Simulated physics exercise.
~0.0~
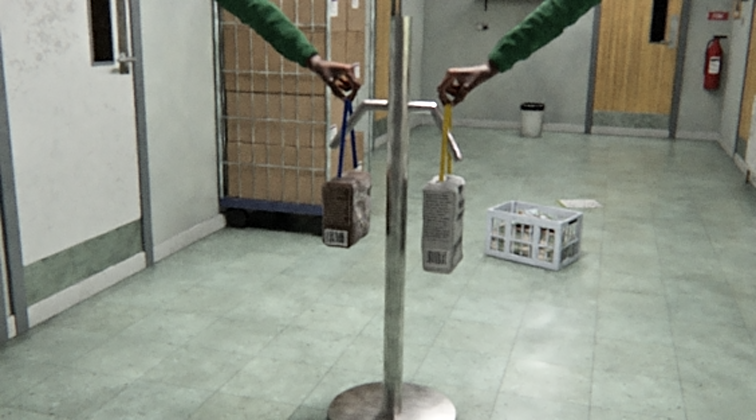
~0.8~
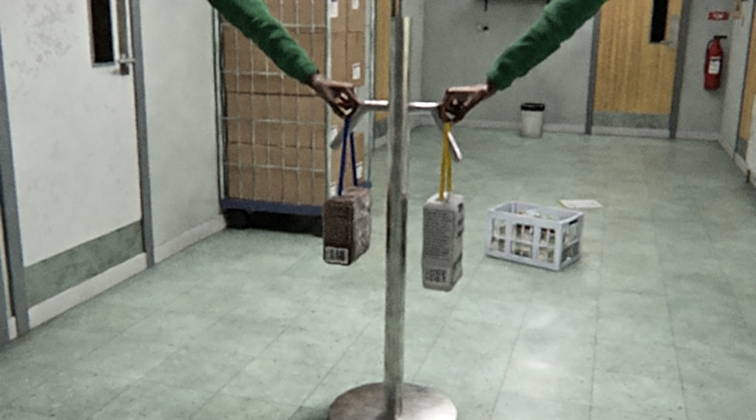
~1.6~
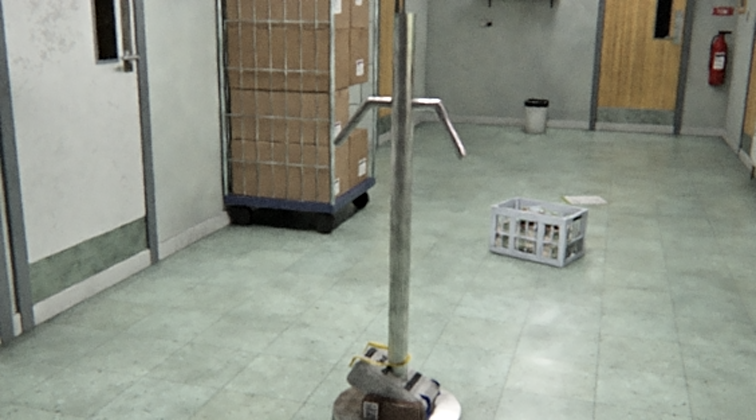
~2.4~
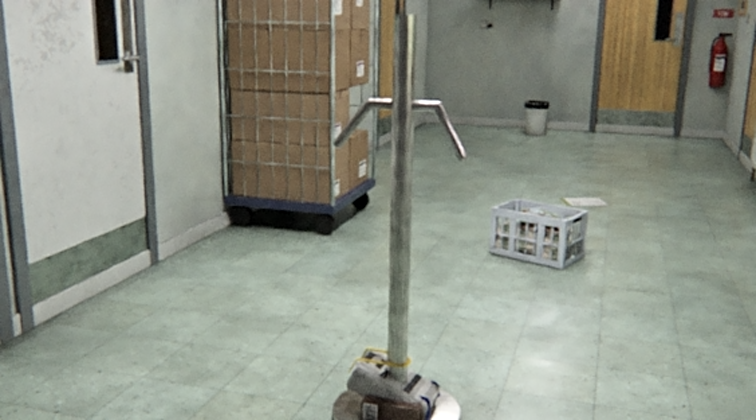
Two green-sleeved hands lowering a brown bag and a pale sack by loops at a metal stand, both ending on its base.
